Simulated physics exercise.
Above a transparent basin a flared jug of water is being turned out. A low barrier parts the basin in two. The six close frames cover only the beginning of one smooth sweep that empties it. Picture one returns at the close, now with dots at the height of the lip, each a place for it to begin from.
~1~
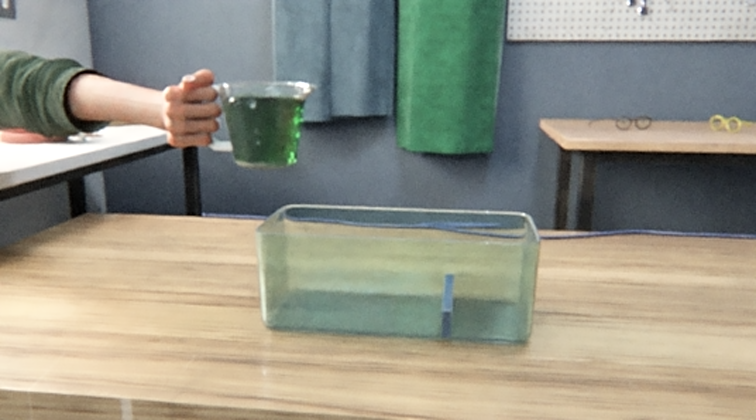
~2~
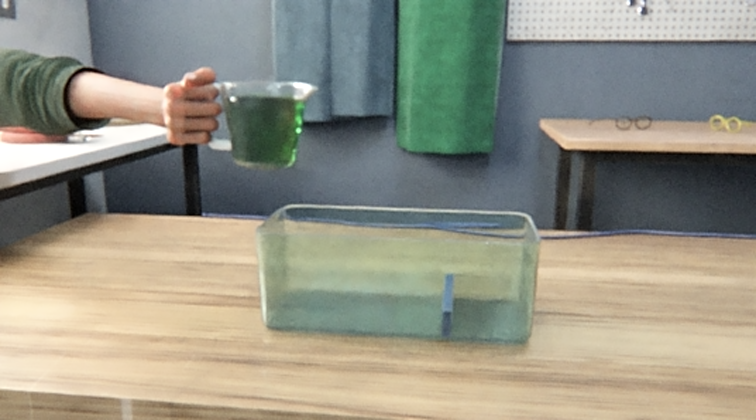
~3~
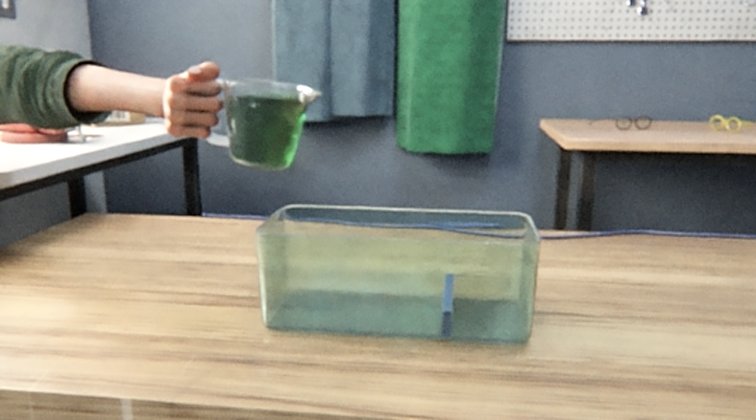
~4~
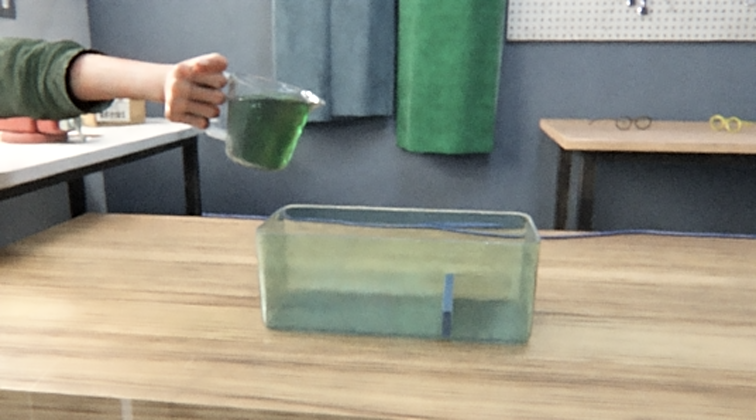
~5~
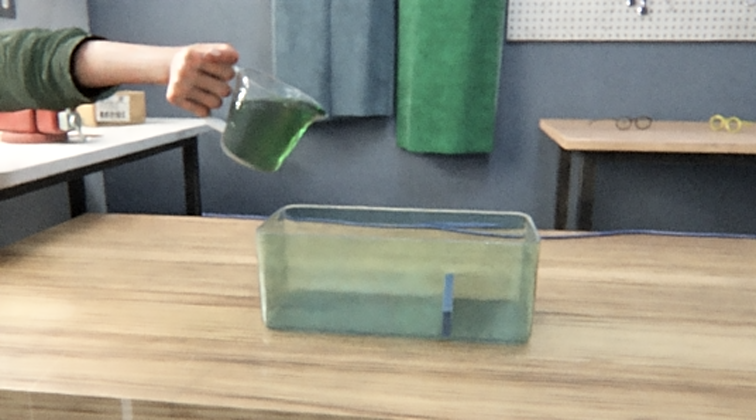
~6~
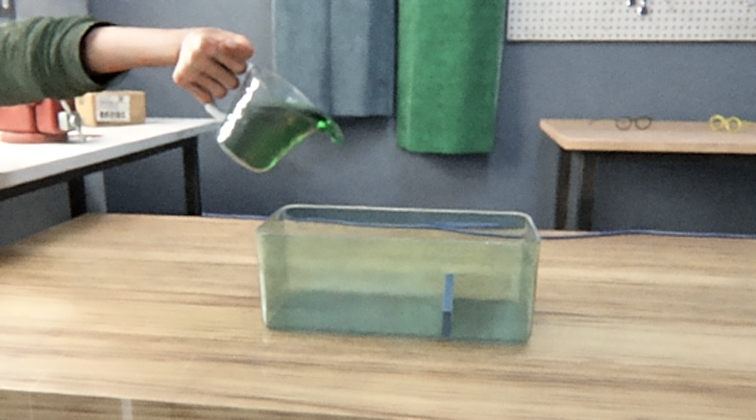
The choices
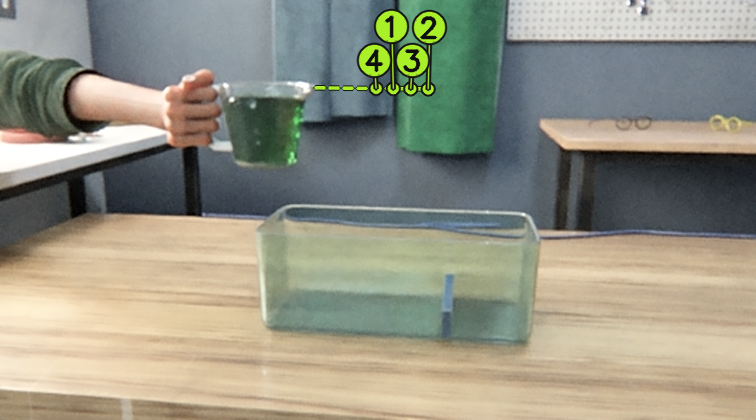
The clip shows a hand holding a clear jug of green liquid above a transparent basin with a low blue barrier inside, then gradually tilting the jug to the right until liquid begins to pass over its lip.
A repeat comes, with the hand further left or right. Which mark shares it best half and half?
Go for 3.
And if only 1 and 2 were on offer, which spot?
That would be 2.
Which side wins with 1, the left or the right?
The left side.
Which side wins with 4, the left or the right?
More ends on the left.
In lime, 1 at (393, 88); 2 at (428, 89); 3 at (410, 88); 4 at (376, 88).
Choosing 1, about 78 % ends left of the wall and 21 % right of it.
Choosing 2, about 29 % ends left of the wall and 69 % right of it.
Choosing 3, about 53 % ends left of the wall and 46 % right of it.
Choosing 4, about 91 % ends left of the wall and 6 % right of it; 3 % is lost outside.
